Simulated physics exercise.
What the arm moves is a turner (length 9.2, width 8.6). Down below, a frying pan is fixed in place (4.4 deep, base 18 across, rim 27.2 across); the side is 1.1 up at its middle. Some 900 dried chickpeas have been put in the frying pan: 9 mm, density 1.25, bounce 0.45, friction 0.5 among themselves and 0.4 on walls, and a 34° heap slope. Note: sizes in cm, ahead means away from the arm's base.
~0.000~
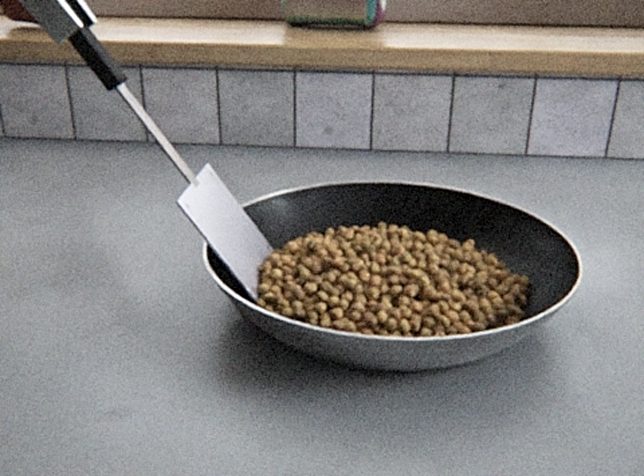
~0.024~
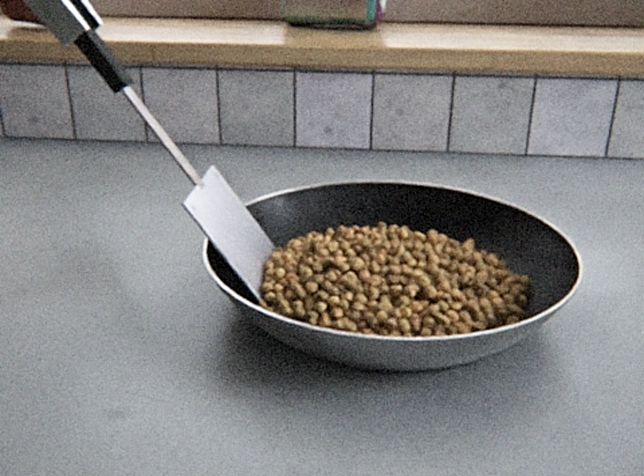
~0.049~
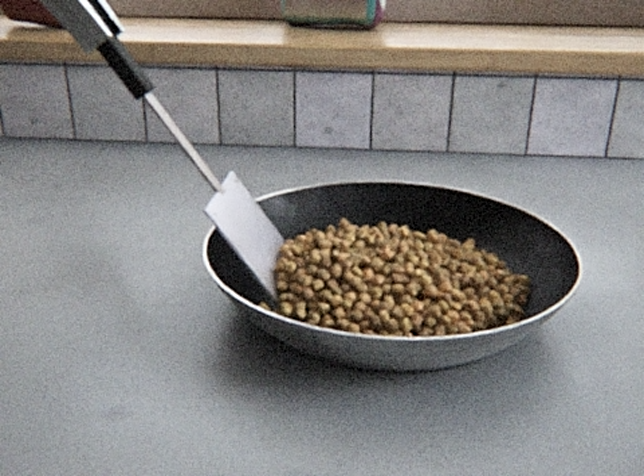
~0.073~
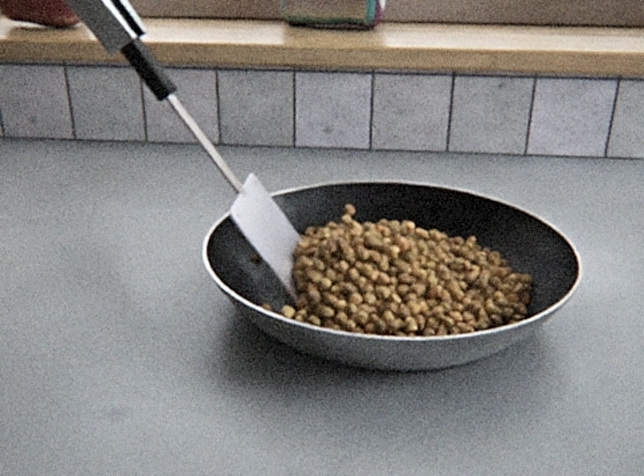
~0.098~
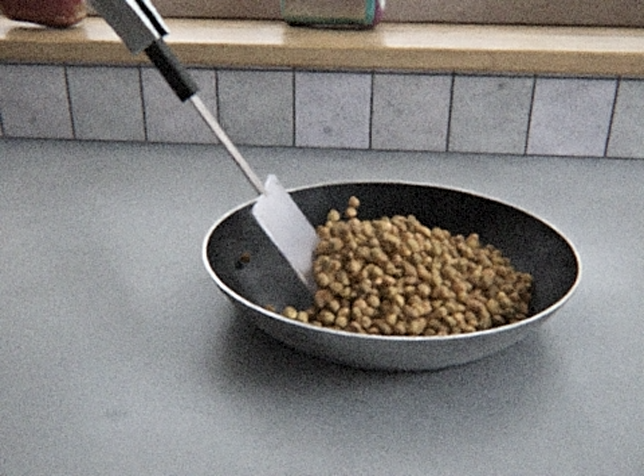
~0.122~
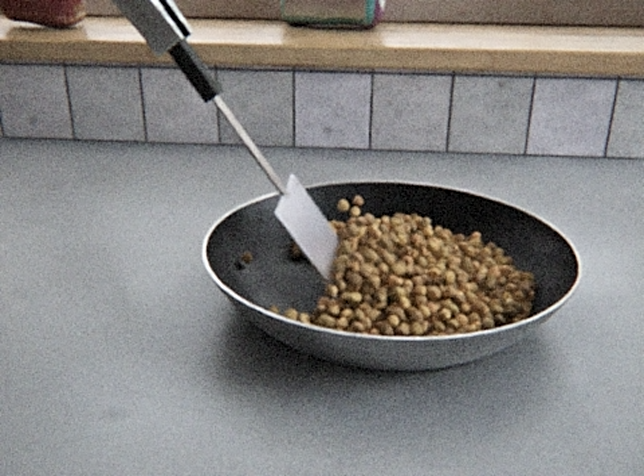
A turner held by a robotic arm pushing dried chickpeas rightward across a dark frying pan, a few stragglers left behind it.
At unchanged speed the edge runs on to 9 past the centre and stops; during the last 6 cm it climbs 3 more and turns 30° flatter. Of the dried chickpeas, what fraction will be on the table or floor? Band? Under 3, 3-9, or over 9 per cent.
3-9 per cent.
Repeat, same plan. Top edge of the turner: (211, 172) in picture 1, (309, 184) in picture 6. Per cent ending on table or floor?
10 per cent.
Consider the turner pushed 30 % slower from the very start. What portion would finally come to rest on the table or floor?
About 0 in a hundred.
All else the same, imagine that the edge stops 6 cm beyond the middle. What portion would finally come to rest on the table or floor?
That would be something like 0 in a hundred.
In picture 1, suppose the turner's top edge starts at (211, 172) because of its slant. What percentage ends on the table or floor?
Some 5 per cent.
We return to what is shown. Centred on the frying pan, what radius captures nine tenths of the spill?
It comes out at close to 30 centimetres.
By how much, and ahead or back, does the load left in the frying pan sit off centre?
Ahead, by around 4.5 cm.
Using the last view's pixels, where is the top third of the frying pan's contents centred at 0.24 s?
Centre: Approx. (484, 259) in the last view.
By 0.18 s, sloping 55°, highest piece 7 above the table; 900 in the frying pan.
By 0.24 s, sloping 42°, highest piece 6 above the table; 900 in the frying pan.
By 0.47 s, sloping 25°, highest piece 5 above the table; 853 in the frying pan, 41 on the table or floor, 6 on the blade or in flight.
By 1.52 s, sloping 25°, highest piece 5 above the table; 853 in the frying pan, 47 on the table or floor.
Final count, 853 in the frying pan, 47 on the table or floor. That is 5 % on the table or floor.
